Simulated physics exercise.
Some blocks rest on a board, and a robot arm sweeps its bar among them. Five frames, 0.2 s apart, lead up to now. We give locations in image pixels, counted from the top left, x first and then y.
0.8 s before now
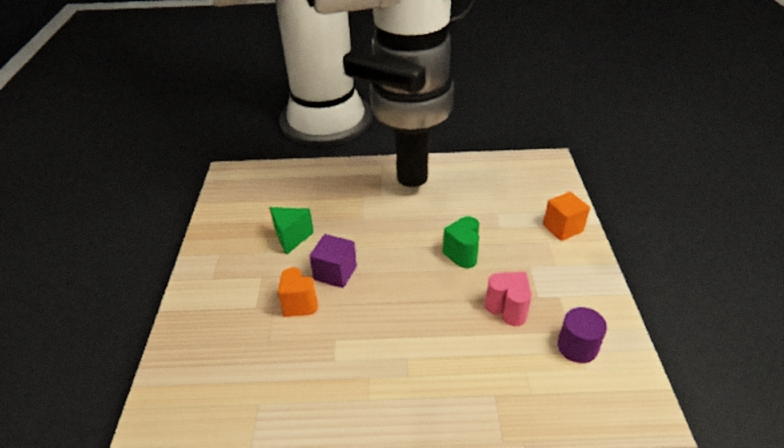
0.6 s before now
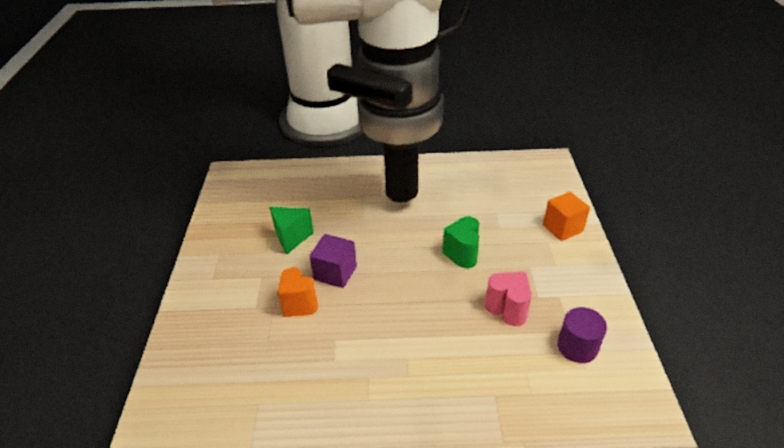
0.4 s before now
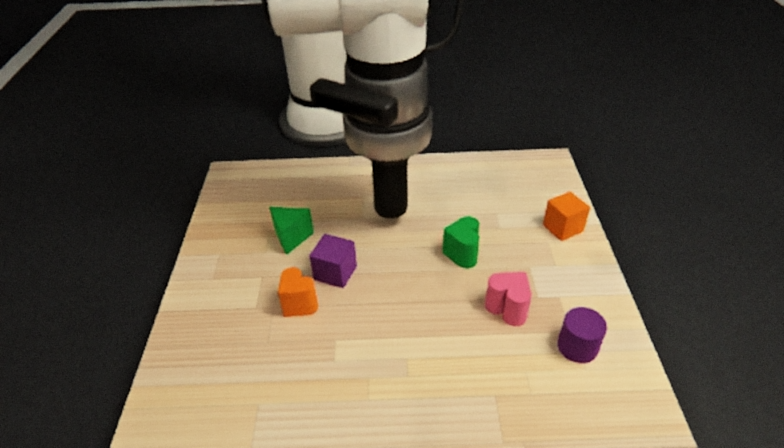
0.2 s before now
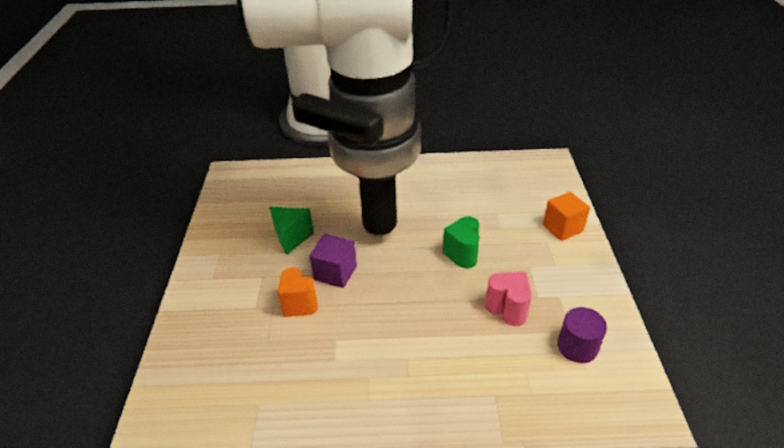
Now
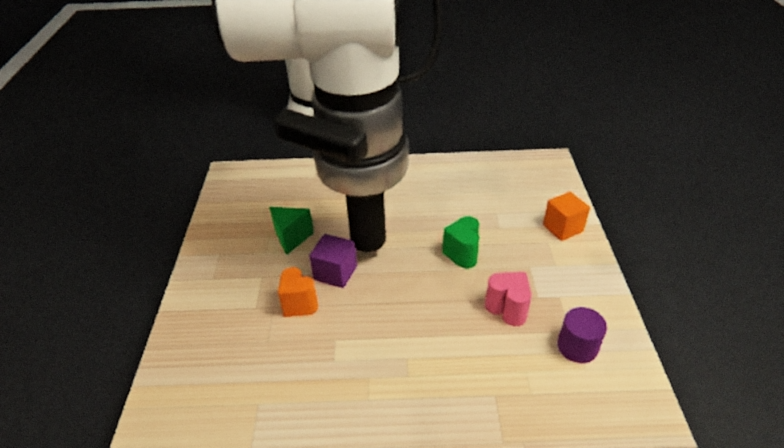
Robot arm moving its black bar steadily toward the viewer and slightly left, nearing a purple cube among still, colourful blocks.
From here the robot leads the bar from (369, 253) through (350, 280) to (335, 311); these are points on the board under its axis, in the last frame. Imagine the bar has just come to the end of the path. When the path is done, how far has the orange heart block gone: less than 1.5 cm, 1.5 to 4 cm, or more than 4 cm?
Medium: 1.5 to 4 cm.
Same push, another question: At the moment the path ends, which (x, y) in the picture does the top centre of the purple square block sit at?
Final place: (298, 270).
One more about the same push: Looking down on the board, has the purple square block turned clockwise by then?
I expect so.
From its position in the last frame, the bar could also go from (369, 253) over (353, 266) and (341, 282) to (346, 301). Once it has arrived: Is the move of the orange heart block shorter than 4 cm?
My answer is yes.
The first path, step by step. Halfway along, bar (349, 267); orange heart block (286, 285); purple square block (310, 264), turned 55° clockwise.
At the end, bar (333, 298); green three-sided block in place; orange heart block (271, 291), turned 15° anticlockwise; purple square block (298, 270), turned 80° clockwise.
